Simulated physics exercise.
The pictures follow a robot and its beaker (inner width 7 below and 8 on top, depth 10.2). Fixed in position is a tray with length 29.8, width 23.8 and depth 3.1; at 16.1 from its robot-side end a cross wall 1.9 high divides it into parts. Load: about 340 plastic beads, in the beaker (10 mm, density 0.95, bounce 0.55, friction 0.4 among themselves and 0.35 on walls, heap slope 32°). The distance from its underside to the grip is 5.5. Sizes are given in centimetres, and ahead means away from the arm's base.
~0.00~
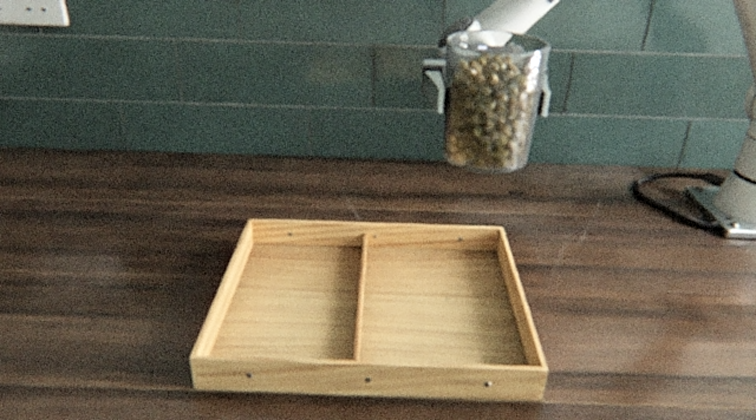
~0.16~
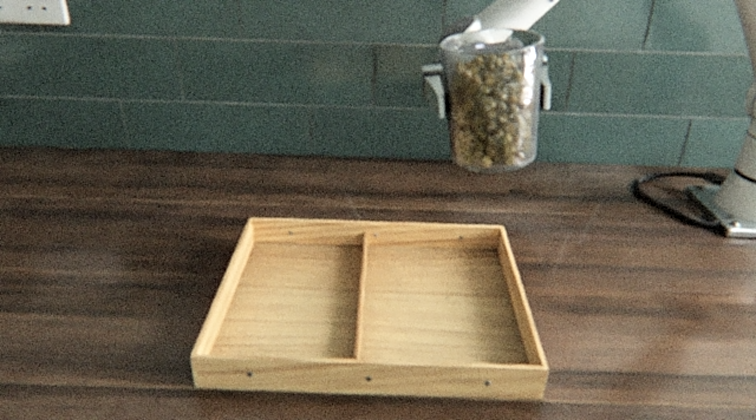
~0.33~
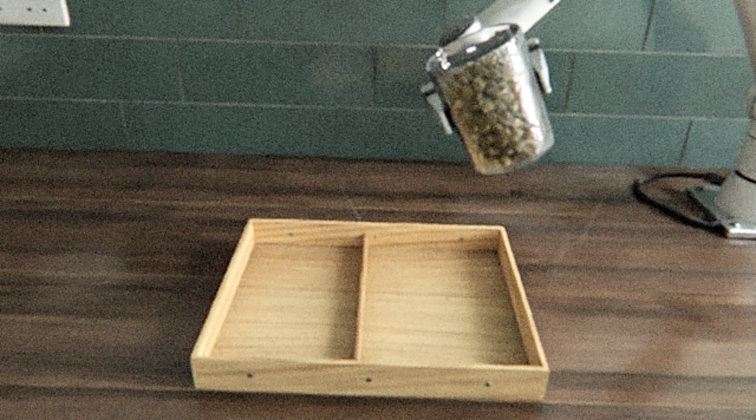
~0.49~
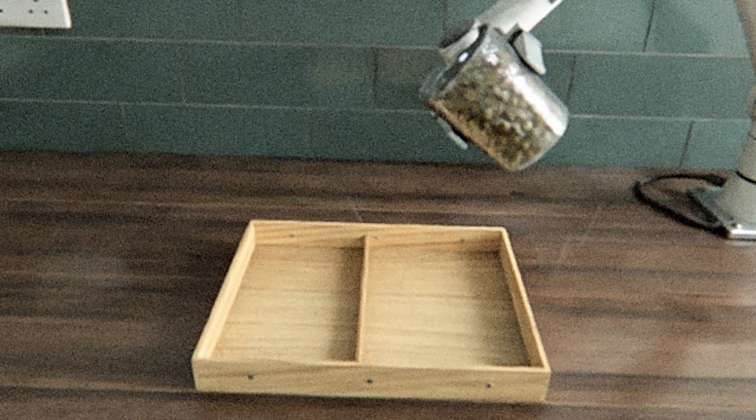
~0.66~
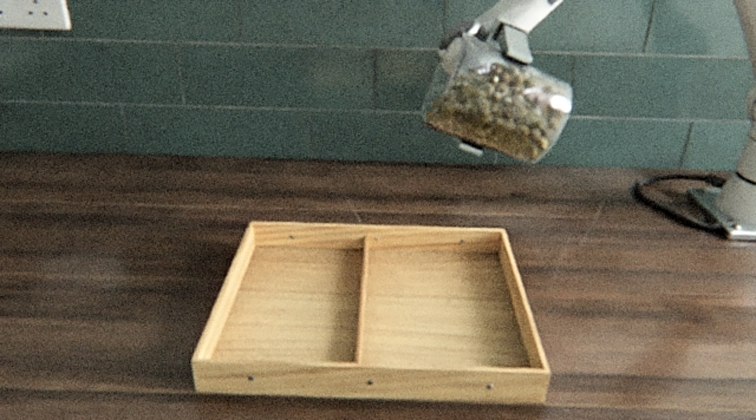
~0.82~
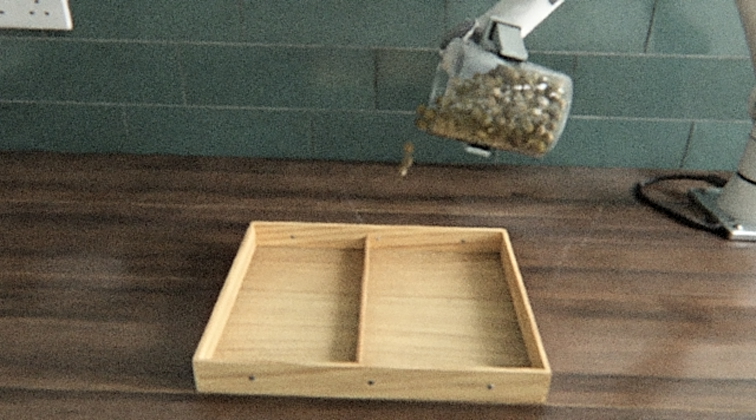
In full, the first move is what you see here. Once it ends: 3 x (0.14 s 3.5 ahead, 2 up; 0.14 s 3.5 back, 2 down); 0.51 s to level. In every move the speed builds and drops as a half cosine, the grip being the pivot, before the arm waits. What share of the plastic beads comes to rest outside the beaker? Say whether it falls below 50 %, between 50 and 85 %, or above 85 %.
It falls between 50 and 85 %.
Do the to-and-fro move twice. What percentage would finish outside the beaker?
That share would be near 55 percent.
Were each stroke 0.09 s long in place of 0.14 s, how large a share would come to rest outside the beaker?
It would come to roughly 90 %.
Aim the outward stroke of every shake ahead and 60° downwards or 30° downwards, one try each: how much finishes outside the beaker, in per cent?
Roughly 10 per cent, then 40 per cent.
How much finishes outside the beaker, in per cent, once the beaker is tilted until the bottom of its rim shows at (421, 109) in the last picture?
About 30 %.
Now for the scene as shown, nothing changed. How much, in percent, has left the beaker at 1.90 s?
Near 65 per cent.
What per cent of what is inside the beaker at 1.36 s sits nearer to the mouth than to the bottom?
Estimate: Around 70 %.
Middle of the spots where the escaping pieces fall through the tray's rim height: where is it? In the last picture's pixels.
They come down centred close to (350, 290).
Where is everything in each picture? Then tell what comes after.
In the first frame, beaker middle at (491, 103), level; upper third of the load around (492, 84), from x 450 to 535, top at y 65; 345 in the beaker.
In the second frame, beaker middle at (492, 102), tilted 7° forward; upper third of the load around (493, 83), from x 455 to 530, top at y 65.
In the third frame, beaker middle at (494, 102), tilted 26° forward; upper third of the load around (496, 85), from x 450 to 545, top at y 60.
In the fourth frame, beaker middle at (496, 103), tilted 50° forward; upper third of the load around (500, 84), from x 450 to 555, top at y 55.
In the fifth frame, beaker middle at (497, 103), tilted 69° forward; upper third of the load around (504, 89), from x 430 to 560, top at y 65.
In the sixth frame, beaker middle at (498, 102), tilted 76° forward; upper third of the load around (510, 90), from x 400 to 560, top at y 65; 342 in the beaker, 3 in flight or on a rim.
By 1.36 s, tilted 76° forward, highest piece 24 above the table; 178 in the beaker, 72 in the far-side part, 39 in the robot-side part, 56 in flight or on a rim.
By 1.90 s, tilted 42° forward, highest piece 25 above the table; 127 in the far-side part, 115 in the beaker, 98 in the robot-side part, 4 on the table or floor, 1 in flight or on a rim.
By 2.37 s, level, highest piece 23 above the table; 127 in the far-side part, 115 in the beaker, 99 in the robot-side part, 4 on the table or floor.
By 3.42 s, level, highest piece 23 above the table; 127 in the far-side part, 115 in the beaker, 99 in the robot-side part, 4 on the table or floor.
Final count, 127 in the far-side part, 115 in the beaker, 99 in the robot-side part, 4 on the table or floor. That is 67 % outside the beaker.
